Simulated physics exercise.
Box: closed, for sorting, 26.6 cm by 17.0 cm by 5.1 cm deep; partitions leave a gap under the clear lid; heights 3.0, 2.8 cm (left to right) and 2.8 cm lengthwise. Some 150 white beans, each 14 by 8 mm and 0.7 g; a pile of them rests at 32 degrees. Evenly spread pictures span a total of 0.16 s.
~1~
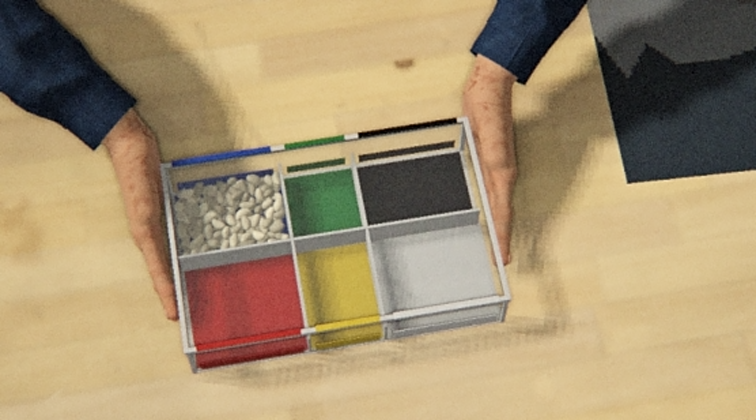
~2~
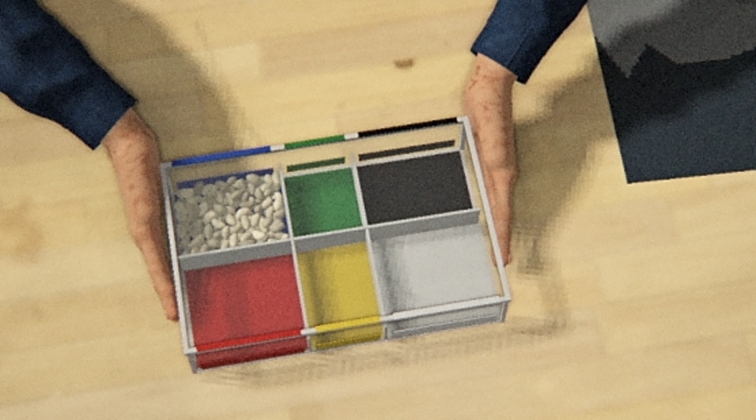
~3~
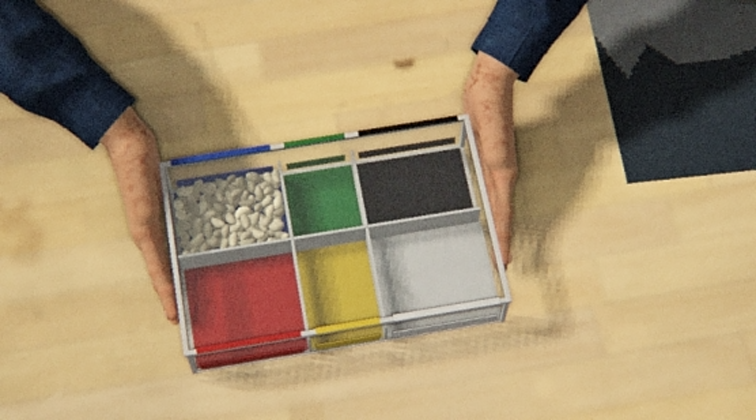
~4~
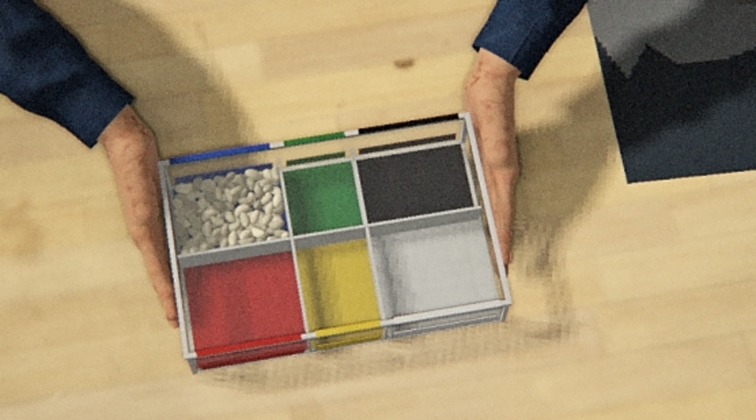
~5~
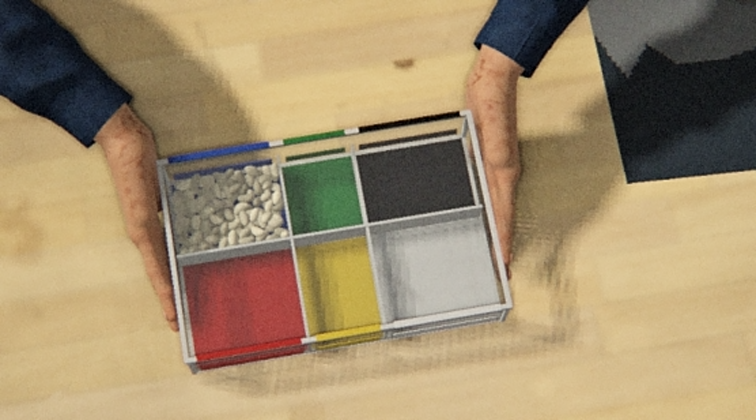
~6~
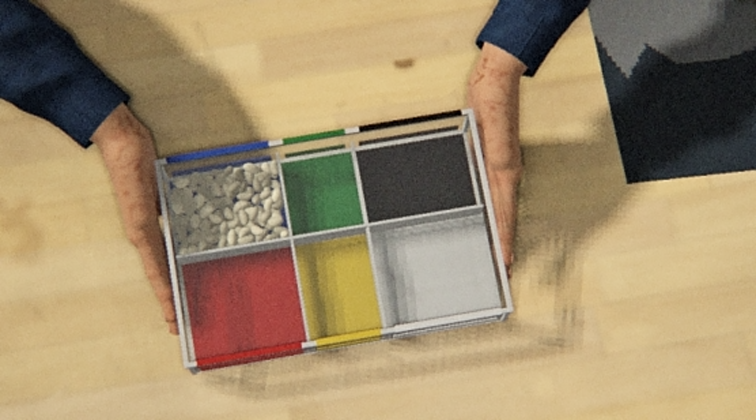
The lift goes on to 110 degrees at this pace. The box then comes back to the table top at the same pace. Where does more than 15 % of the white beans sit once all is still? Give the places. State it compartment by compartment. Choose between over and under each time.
Red: Over. Blue: Under. Green: Under. Yellow: Under. White: Under. Black: Under.
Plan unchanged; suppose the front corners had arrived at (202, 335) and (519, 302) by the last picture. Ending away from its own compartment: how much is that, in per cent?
I'd say close to 95 in a hundred.
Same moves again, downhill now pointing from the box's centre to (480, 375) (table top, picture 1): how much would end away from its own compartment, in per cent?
Something like 95 per cent of the pieces.
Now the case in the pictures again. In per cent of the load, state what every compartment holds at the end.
Red: 95 %, blue: 0 %, green: 0 %, yellow: 5 %, white: 0 %, black: 0 %.
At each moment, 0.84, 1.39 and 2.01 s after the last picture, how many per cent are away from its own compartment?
Roughly 65, 100, 100.
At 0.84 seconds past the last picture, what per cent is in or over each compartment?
In per cent: Red 65, blue 35, green 0, yellow 0, white 0, black 0.
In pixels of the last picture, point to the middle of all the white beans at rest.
Resting centre estimate: Around (241, 334).
Then, 0.84 s after the last picture, tilt 110 degrees; red 65 %, blue 35 %.
Then, 1.39 s after the last picture, tilt 50 degrees; red 95 %, yellow 5 %.
Then, 2.01 s after the last picture, tilt 0 degrees; red 95 %, yellow 5 %.
In the end, red 95 %, blue 0 %, green 0 %, yellow 5 %, white 0 %, black 0 %.
